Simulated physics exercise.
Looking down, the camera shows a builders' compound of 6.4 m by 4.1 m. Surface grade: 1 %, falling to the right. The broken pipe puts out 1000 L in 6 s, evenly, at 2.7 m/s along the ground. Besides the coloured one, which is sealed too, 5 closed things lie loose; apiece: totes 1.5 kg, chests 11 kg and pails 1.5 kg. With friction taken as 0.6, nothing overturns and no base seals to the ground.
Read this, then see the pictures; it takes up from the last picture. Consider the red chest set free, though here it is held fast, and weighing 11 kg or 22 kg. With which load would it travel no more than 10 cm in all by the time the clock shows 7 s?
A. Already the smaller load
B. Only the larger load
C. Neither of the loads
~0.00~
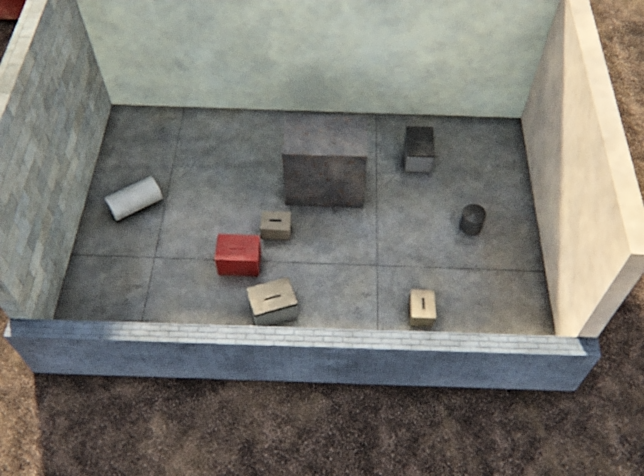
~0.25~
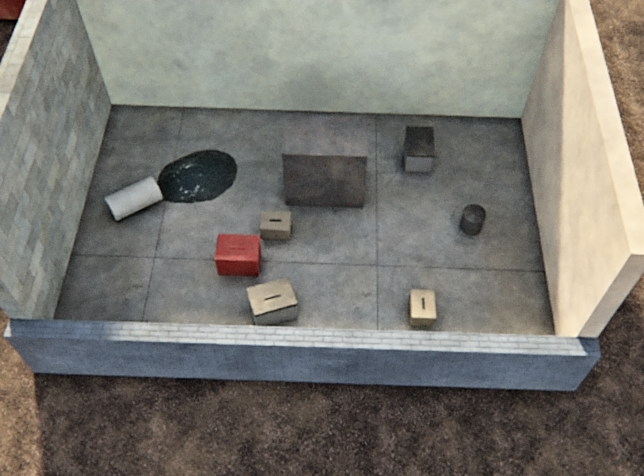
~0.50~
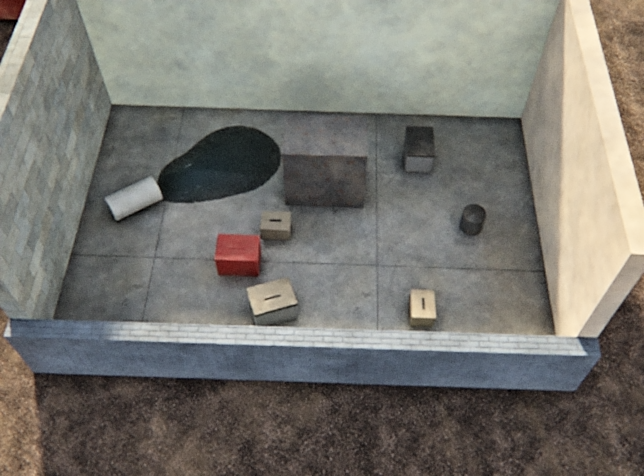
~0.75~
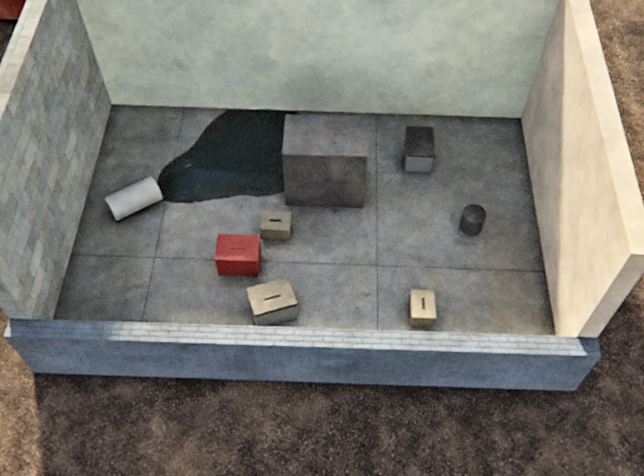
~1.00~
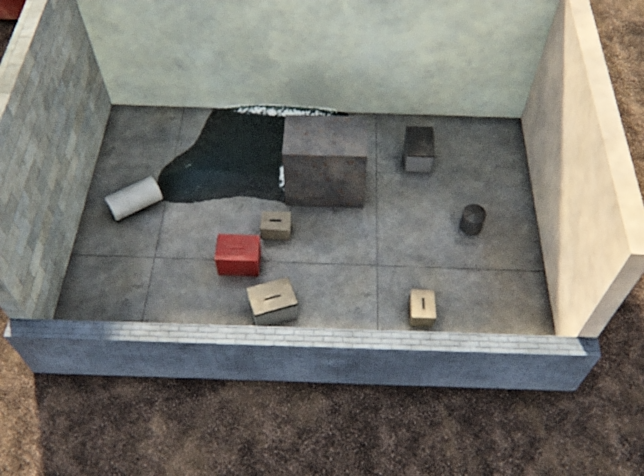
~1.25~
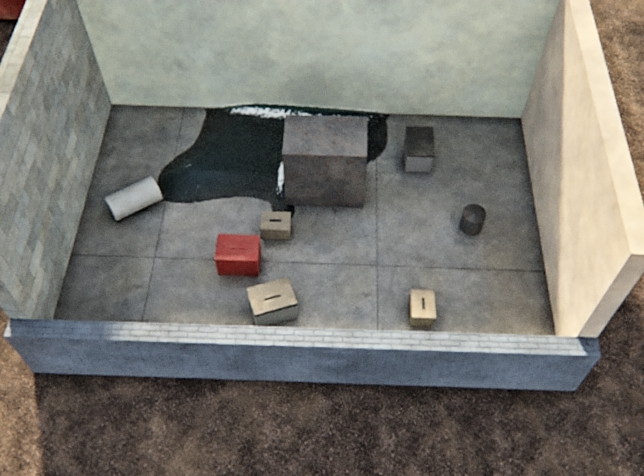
A, already the smaller load.
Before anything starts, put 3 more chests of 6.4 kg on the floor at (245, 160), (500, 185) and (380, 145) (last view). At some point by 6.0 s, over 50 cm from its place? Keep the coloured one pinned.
The three, in turn, come out beyond it, beyond it and beyond it.
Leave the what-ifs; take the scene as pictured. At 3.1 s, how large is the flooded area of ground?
About 10.5 m2 is covered.
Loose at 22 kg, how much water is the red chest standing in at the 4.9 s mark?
2 cm, roughly.
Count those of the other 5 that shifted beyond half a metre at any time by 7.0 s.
3.
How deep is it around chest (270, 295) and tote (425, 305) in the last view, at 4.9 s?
Depth approx. 1 cm / 0 cm.
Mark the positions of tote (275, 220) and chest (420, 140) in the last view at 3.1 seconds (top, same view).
First near (280, 256), second near (441, 154).
After 1.8 s the red chest would be 0 cm from its start with 11 kg and 0 cm from its start with 22 kg; 0 cm of water round it then.
After 3.1 s the red chest would be 0 cm from its start with 11 kg and 0 cm from its start with 22 kg; 2 cm of water round it then.
After 4.9 s the red chest would be 0 cm from its start with 11 kg and 0 cm from its start with 22 kg; 2 cm of water round it then.
After 7.0 s the red chest would be 0 cm from its start with 11 kg and 0 cm from its start with 22 kg; 2 cm of water round it then.
